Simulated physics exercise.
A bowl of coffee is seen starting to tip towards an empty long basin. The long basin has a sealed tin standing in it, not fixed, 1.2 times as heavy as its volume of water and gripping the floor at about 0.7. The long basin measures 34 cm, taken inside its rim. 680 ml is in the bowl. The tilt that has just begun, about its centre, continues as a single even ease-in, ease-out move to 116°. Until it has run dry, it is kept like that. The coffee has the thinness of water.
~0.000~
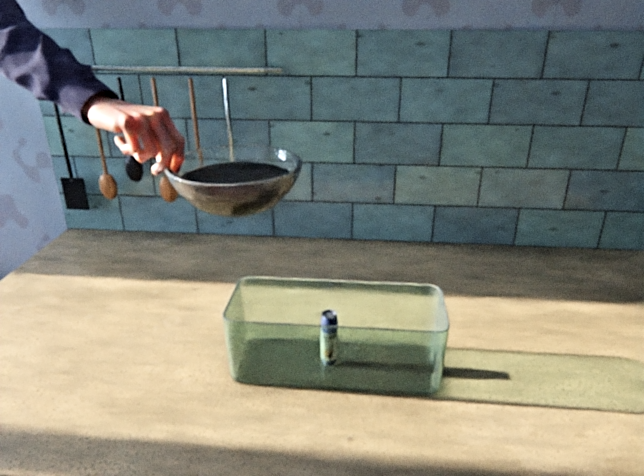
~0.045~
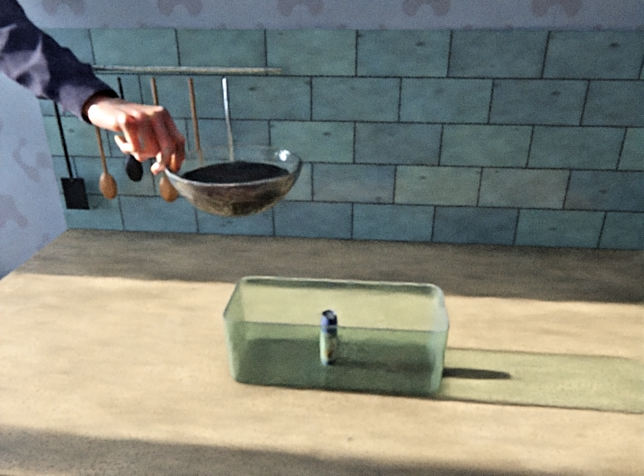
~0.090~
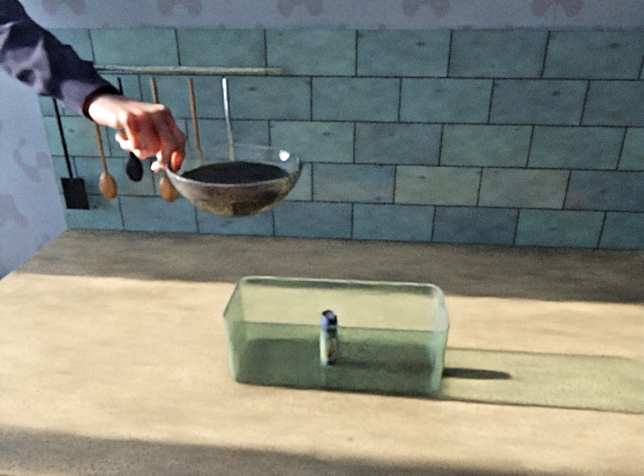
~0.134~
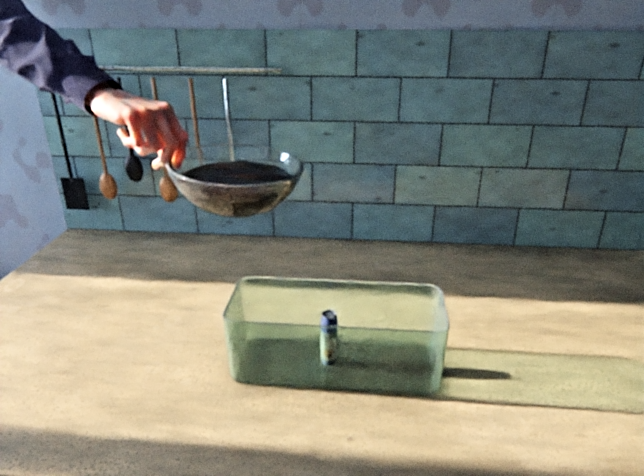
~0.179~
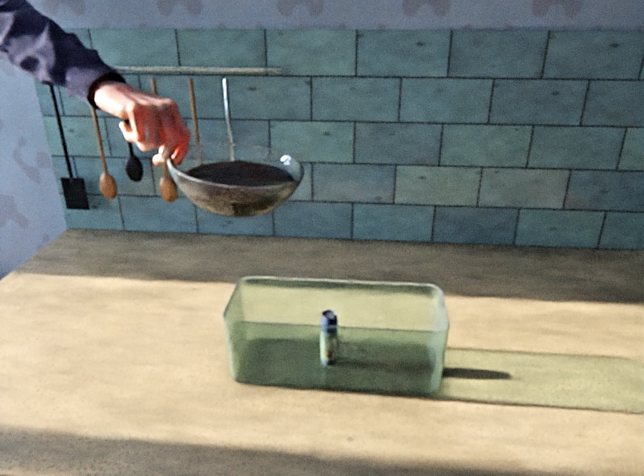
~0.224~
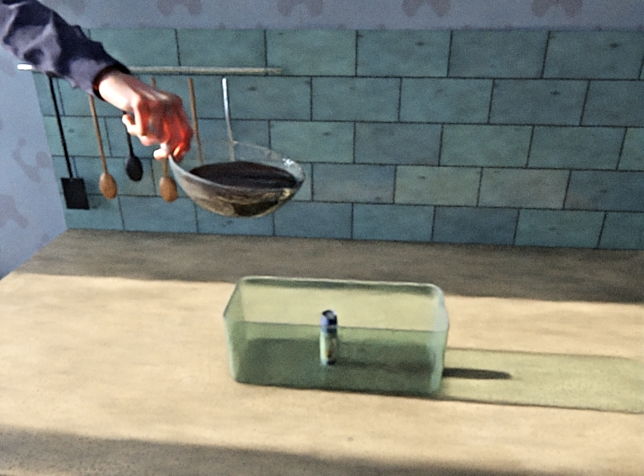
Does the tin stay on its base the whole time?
Yes: I'd say it will ride it out.
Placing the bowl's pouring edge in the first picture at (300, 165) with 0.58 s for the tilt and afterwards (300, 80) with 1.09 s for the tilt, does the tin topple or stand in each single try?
In the first try it comes down; in the second it comes down.
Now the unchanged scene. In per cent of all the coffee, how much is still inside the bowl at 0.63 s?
About 22 per cent.
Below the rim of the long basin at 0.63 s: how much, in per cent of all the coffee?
I'd estimate some 24 percent of the liquid.
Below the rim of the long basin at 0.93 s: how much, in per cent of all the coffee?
The fraction sits near 98 in a hundred.
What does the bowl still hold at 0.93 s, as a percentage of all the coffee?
Roughly 0 percent remains.
After 0.63 s the tilt is 73° and 23 per cent is still to pour; the tin stands where it began.
After 0.93 s the tilt is 110° and 0 per cent is still to pour; the tin stands where it began.
After 1.25 s the tilt is 116° and 0 per cent is still to pour; the tin stands where it began.
After 1.59 s the tilt is 116° and 0 per cent is still to pour; the tin stands where it began.
In the end the tin stands where it began.
